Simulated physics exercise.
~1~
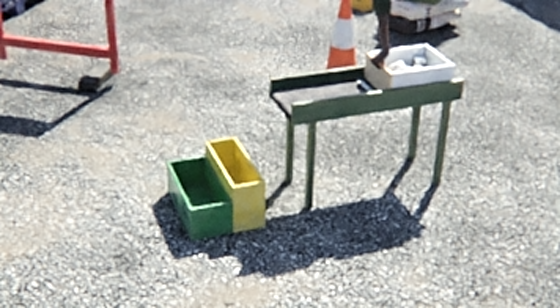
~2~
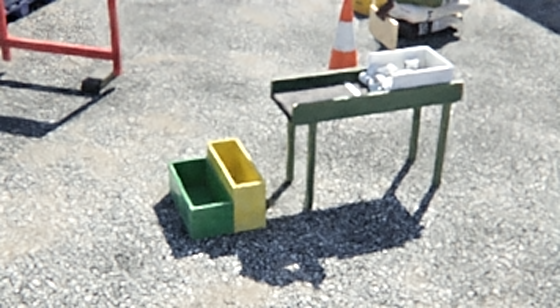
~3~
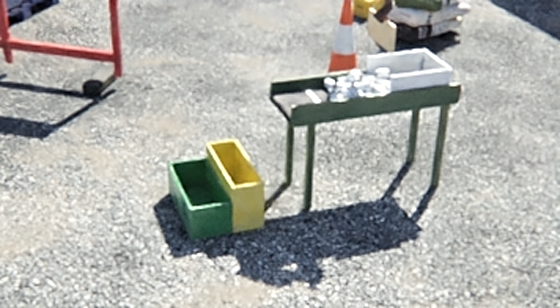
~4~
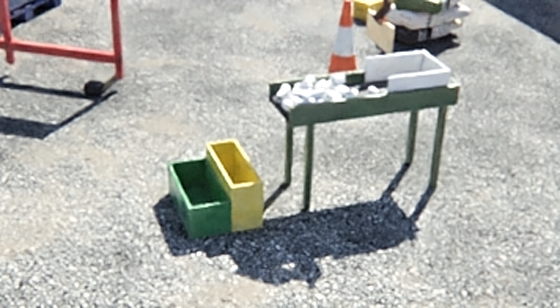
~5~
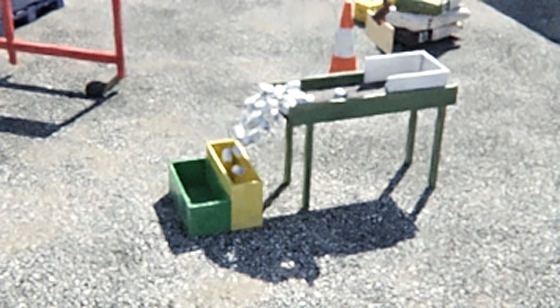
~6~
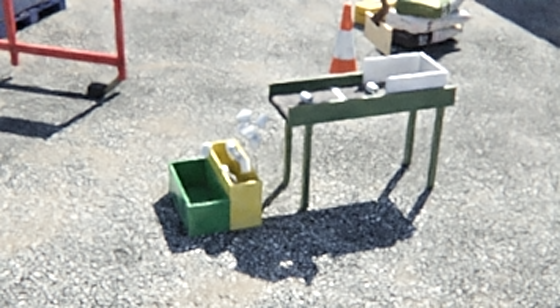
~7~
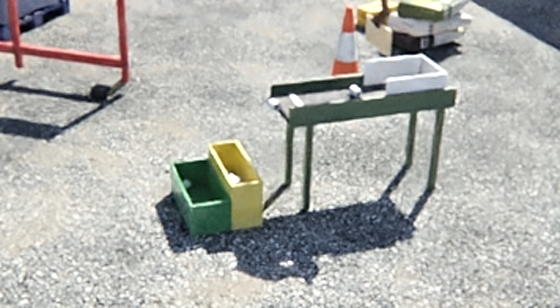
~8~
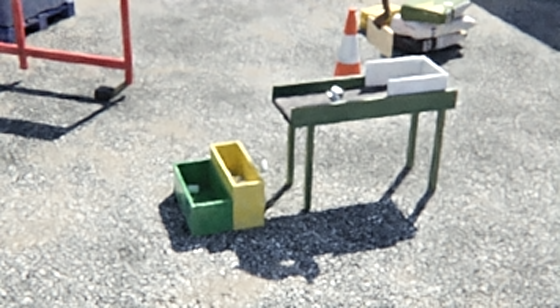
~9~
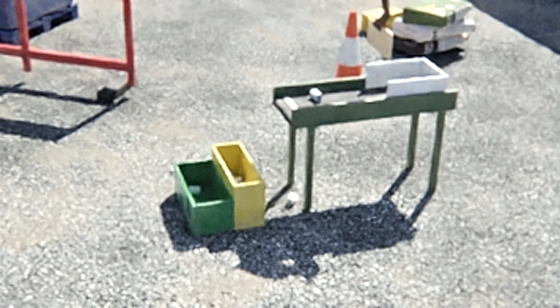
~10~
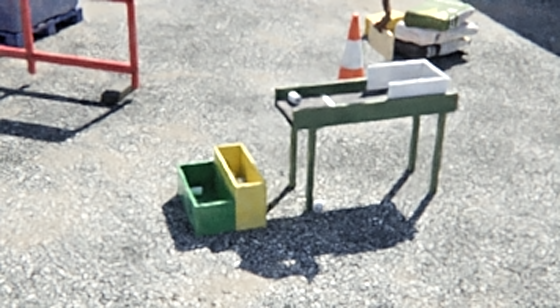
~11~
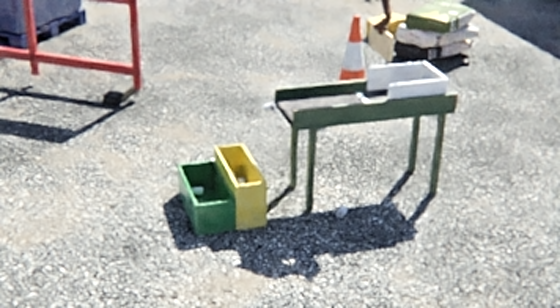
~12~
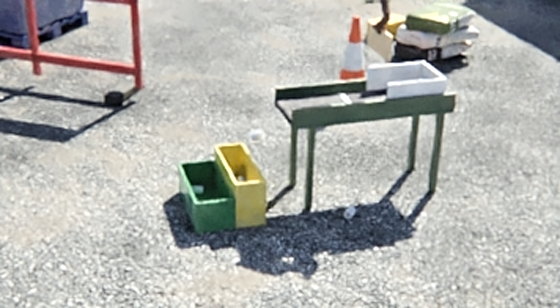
White rolls slide left along the belt and mostly drop into the yellow tub.
